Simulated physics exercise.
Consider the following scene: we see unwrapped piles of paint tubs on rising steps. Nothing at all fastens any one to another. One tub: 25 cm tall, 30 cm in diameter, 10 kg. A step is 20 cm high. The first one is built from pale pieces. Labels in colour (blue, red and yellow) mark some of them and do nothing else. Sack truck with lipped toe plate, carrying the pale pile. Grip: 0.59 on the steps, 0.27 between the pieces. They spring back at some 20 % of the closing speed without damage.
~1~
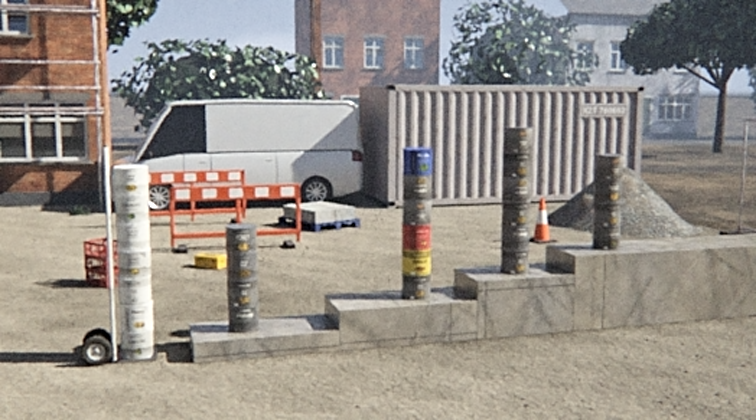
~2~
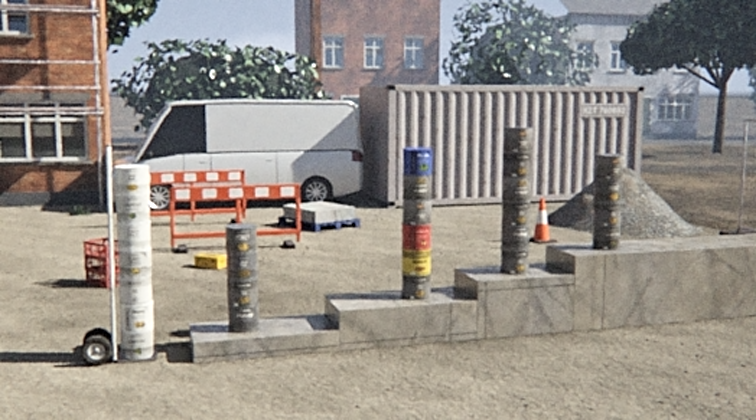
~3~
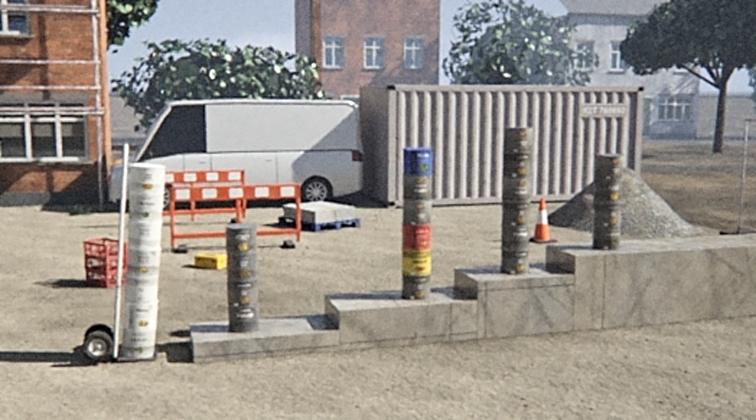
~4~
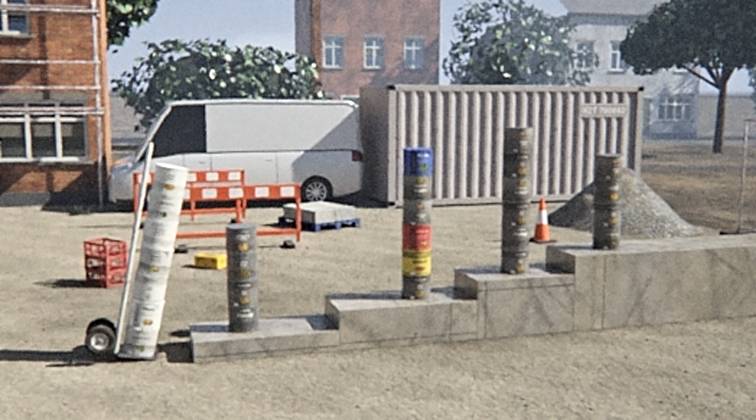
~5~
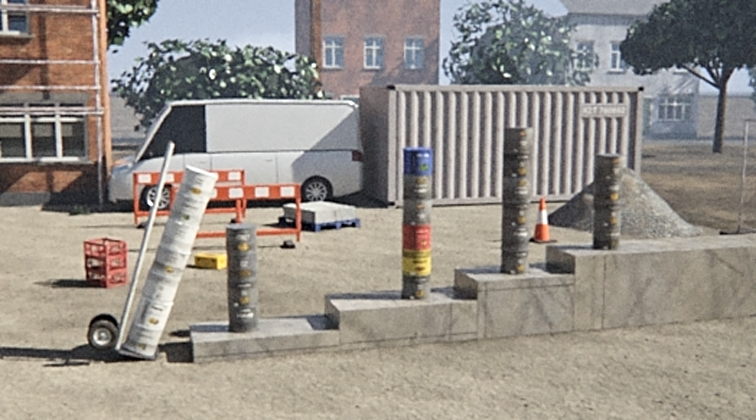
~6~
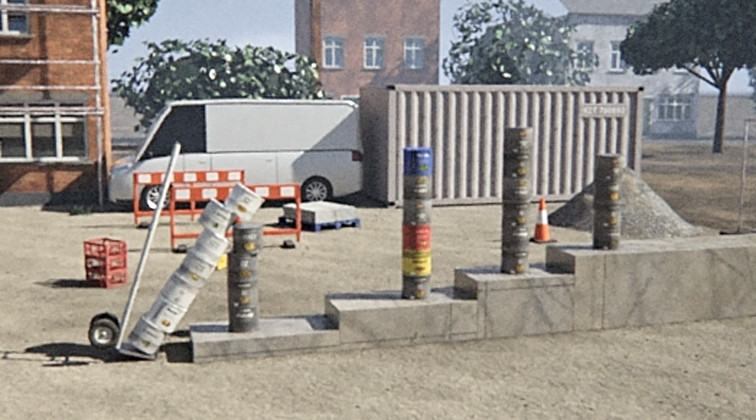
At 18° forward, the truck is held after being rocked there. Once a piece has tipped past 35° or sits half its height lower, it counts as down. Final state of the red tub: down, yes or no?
No.
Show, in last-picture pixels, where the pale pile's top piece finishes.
Close to (394, 285).
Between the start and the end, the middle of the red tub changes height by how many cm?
About 0 cm lower.
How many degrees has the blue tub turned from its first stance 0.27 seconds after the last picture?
Something like 0°, give or take.
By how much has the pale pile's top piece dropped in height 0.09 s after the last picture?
The top piece is some 30 centimetres lower than at the start.
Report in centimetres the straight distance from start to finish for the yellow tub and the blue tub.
Yellow: 10 cm, blue: 0 cm.
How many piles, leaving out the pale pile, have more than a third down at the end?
That would be 1 of them.
Then, 0.09 s on from the sixth picture, 7 of the pale pile down; none of the 20 other tubs down, 2 disturbed; red tub unmoved.
Then, 0.27 s on from the sixth picture, 7 of the pale pile down; none of the 20 other tubs down, 4 disturbed; red tub unmoved.
Then, 0.49 s on from the sixth picture, 6 of the pale pile down; 3 of the 20 other tubs down; red tub unmoved.
Then, 0.79 s on from the sixth picture, 6 of the pale pile down; 3 of the 20 other tubs down; red tub displaced 21 mm.
Finally, 6 of the pale pile down; 3 of the 20 other tubs down; red tub displaced 26 mm; blue tub unmoved; yellow tub displaced 7 cm. Seen by the last camera, middles, red tub near (419, 236), blue tub near (417, 161).
